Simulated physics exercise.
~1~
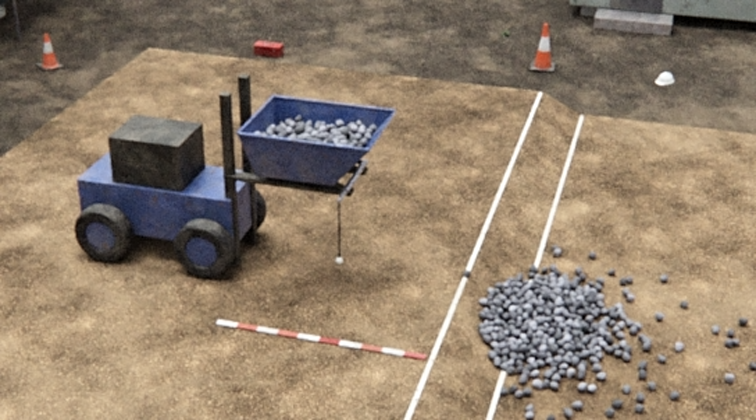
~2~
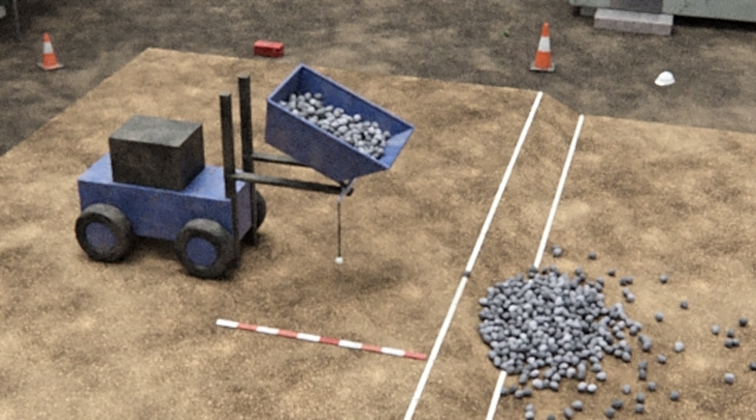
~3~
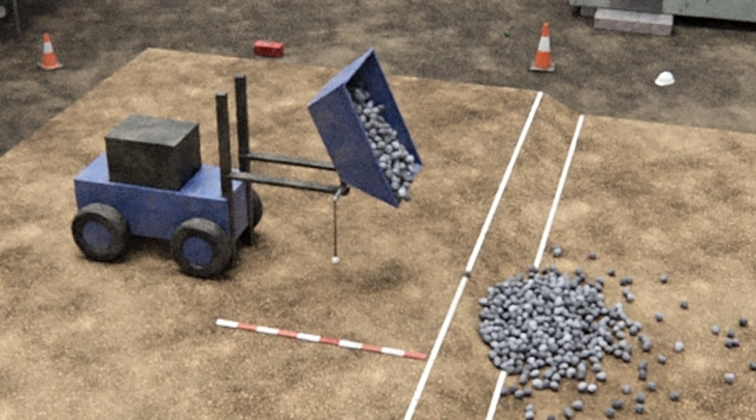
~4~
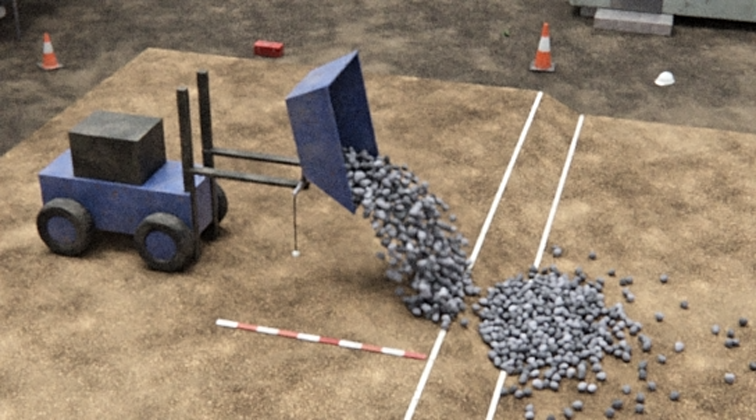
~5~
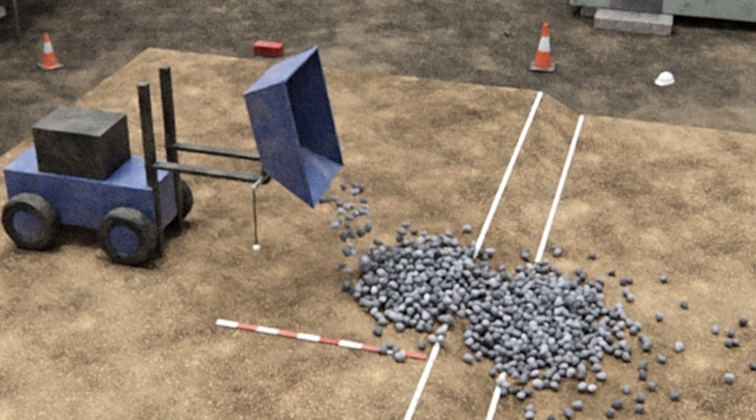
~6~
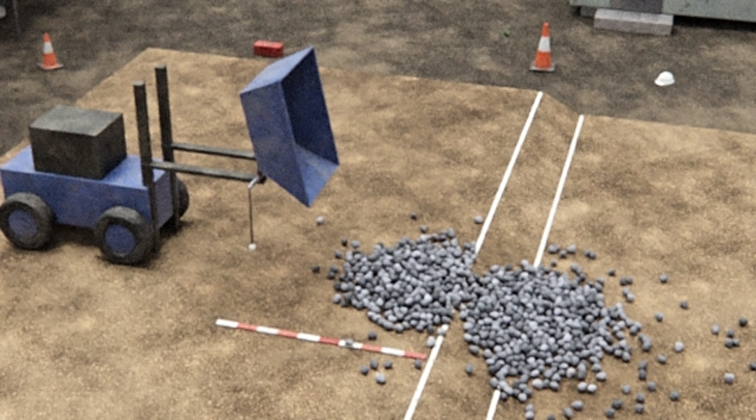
On a dirt yard with traffic cones, a blue forklift tipped its raised skip of grey stones steeply to the right, then backed away left as they poured out, leaving the skip empty and a fresh heap spread against the earlier pile across the white lines.
